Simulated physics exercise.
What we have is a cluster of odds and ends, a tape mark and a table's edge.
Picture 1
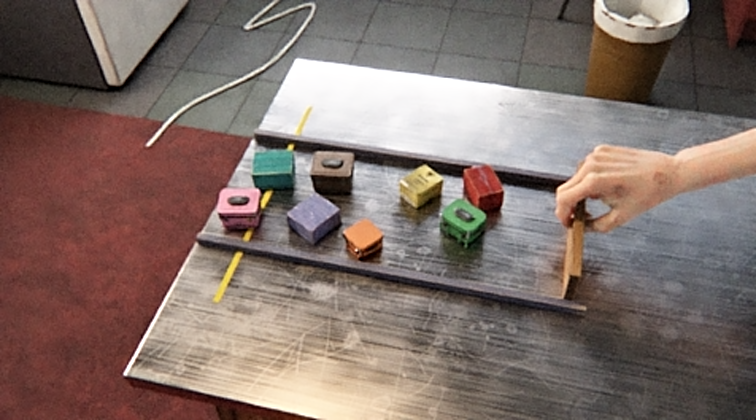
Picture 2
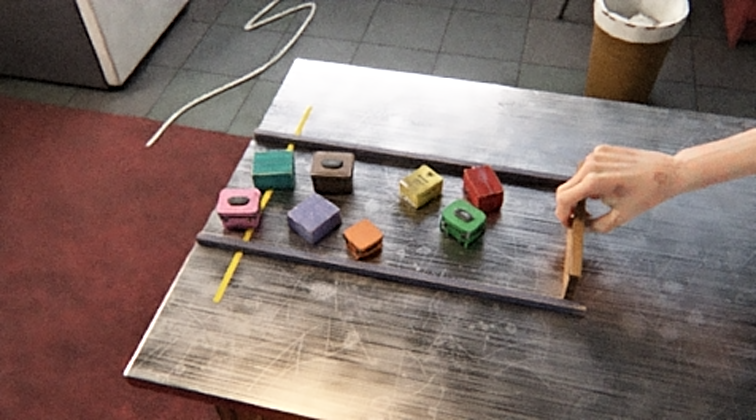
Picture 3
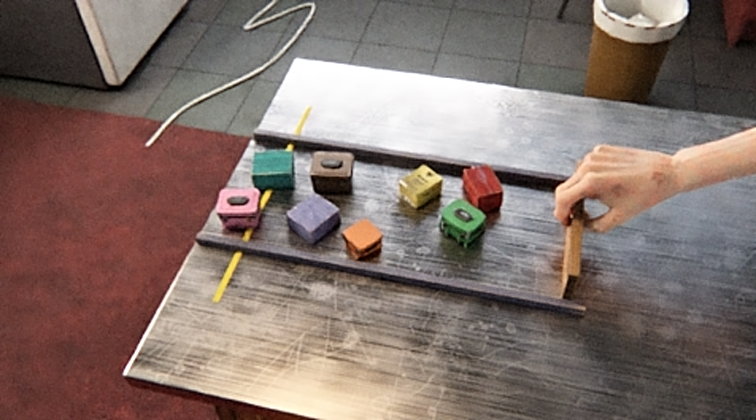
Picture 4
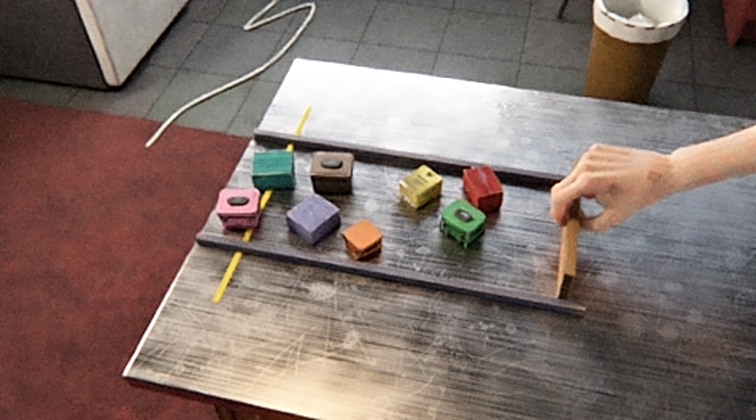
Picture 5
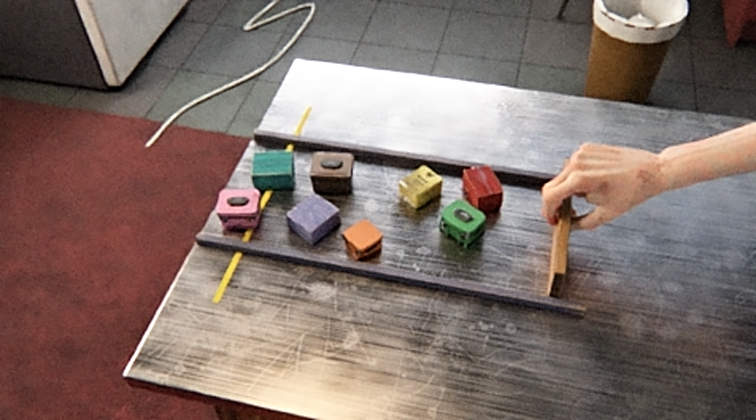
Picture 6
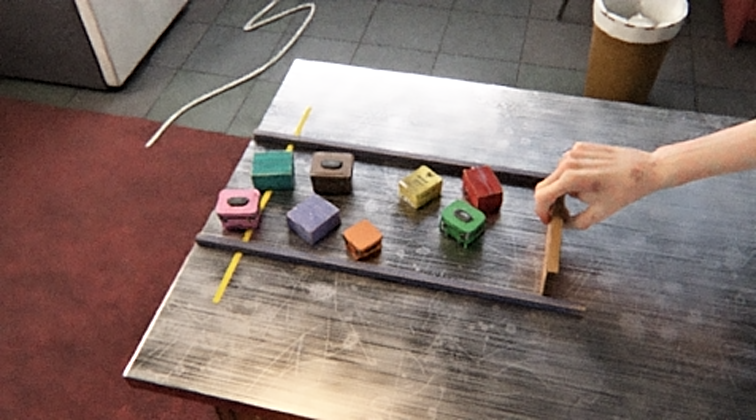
Hand sliding a wooden board slightly left between two dark rails on a table, the small coloured cases ahead staying still.
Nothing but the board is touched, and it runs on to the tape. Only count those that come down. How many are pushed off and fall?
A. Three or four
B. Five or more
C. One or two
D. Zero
A, three or four.
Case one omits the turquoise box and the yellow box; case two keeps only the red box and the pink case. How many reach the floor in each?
Result: 3, then 3.
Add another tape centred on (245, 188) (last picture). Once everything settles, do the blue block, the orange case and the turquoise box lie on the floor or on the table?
Taking them in turn, the blue block tips off, the orange case does not drop, the turquoise box tips off.
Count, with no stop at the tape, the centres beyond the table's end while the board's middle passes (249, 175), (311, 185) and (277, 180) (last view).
Counts: 5, 1, 3.
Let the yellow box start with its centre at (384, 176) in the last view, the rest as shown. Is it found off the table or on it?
Result: It remains there.
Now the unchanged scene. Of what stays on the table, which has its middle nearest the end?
Result - the yellow box.
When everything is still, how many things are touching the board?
Well, it touches 3.
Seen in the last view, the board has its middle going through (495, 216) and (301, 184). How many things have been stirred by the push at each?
Moved so far: 1, later 8.
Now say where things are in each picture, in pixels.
In the first frame, pink case (241, 209); turquoise box (274, 170); blue block (314, 218); board (576, 228); tape (269, 192).
In the second frame, turquoise box (274, 170); board (576, 228).
In the third frame, blue block (314, 218); green case (463, 223).
In the fourth frame, pink case (240, 209); orange case (363, 240).
In the fifth frame, turquoise box (273, 171); red box (483, 188).
In the sixth frame, pink case (240, 210); turquoise box (273, 171); blue block (314, 219); board (555, 225); tape (268, 192).
Soon after, none off yet; pink case at rest near (240, 210); turquoise box at rest near (273, 171); blue block at rest near (314, 219).
After that, none off yet; pink case at rest near (240, 210); turquoise box at rest near (273, 171); blue block at rest near (311, 219).
And then, one off so far; pink case displaced about its own width near (208, 212); turquoise box on its way down near (213, 221); blue block displaced well along near (246, 216).
In the end, the number that fall off is three or four; gone, brown case, blue block, turquoise box and pink case.
